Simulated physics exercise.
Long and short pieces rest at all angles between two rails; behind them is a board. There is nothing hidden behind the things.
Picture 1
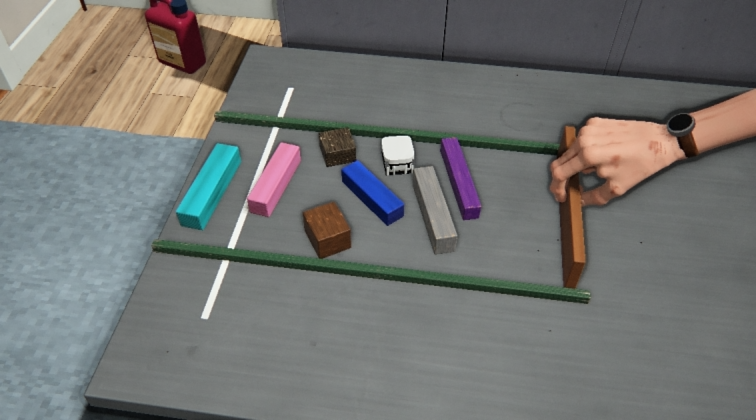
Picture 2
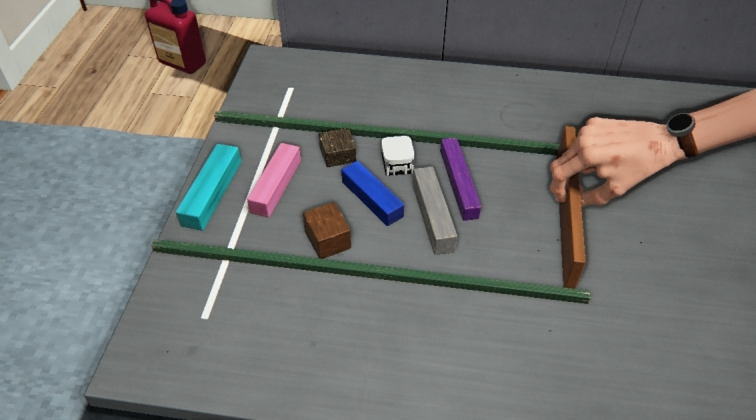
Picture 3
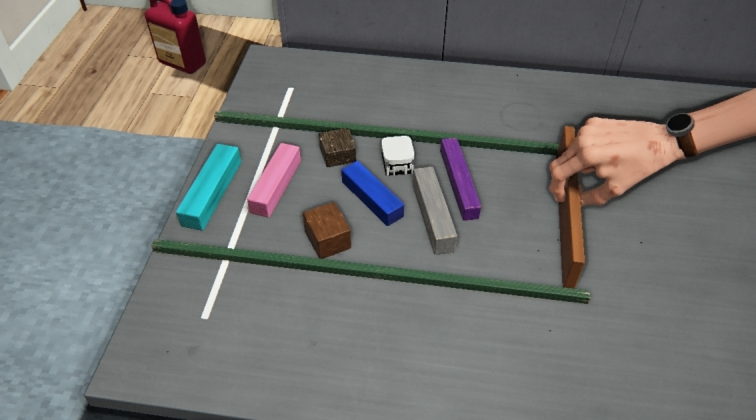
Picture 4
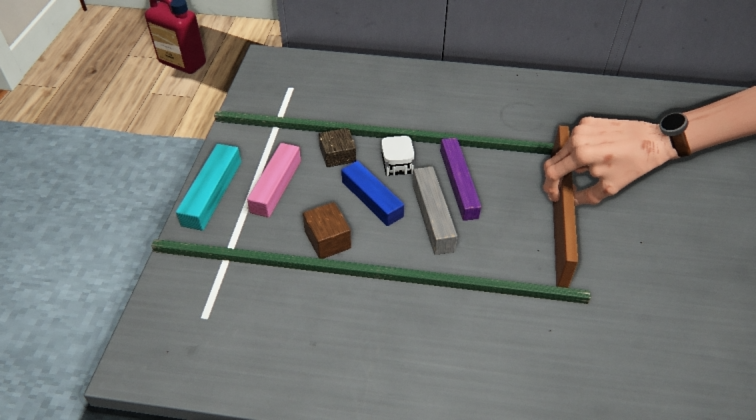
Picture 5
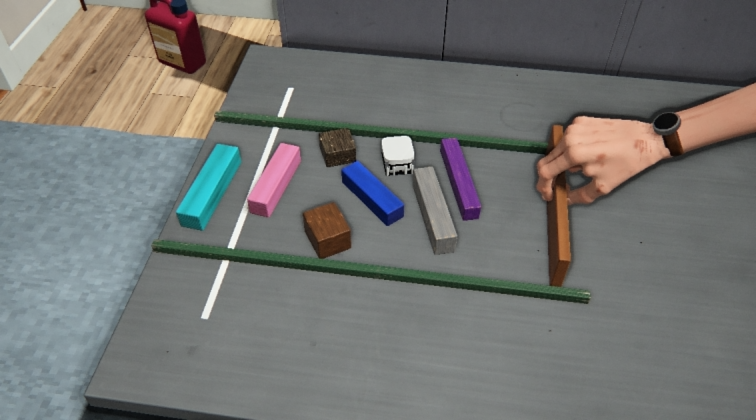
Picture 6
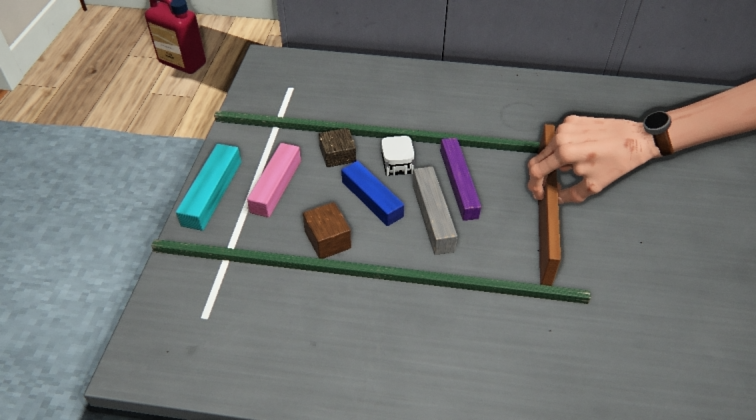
In this clip, a hand wearing a watch holds a wooden board upright behind coloured sticks, blocks and a small white case lying between two green rails, then slides it slightly left while the other pieces stay still.
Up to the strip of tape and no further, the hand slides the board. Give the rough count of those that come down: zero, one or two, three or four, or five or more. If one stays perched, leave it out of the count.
The push is going to knock off a lone one or a pair.
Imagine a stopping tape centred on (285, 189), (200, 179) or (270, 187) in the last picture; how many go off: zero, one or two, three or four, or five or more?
Taken in the order given: No fall at all, at least five, just one or two.
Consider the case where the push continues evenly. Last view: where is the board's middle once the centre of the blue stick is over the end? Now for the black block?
The middle is at (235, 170) when it's the blue stick, and at (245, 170) when it's the black block.
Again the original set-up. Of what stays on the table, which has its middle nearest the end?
That would be the pink stick.
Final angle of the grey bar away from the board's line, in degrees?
Misalignment: Close to 10°.
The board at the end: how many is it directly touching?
Tally at the end: 1.
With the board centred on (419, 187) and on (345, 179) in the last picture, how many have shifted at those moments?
The count reaches 4 first and 7 second.
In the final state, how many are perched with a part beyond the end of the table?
The figure is 2.
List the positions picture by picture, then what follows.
In the first picture, turquoise stick (210, 185); pink stick (275, 179); black block (338, 147); board (570, 203); tape (254, 185).
In the second picture, pink stick (275, 179); brown block (327, 231).
In the third picture, black block (338, 147); board (569, 203).
In the fourth picture, turquoise stick (210, 186); white case (398, 156).
In the fifth picture, pink stick (275, 179); grey bar (434, 209).
In the sixth picture, turquoise stick (210, 186); pink stick (275, 179); black block (338, 147); board (547, 201); tape (254, 185).
Early on, none off yet; turquoise stick at rest near (210, 186); pink stick at rest near (275, 179); black block at rest near (338, 147).
Finally, the number that fall off is one or two; lost, turquoise stick.
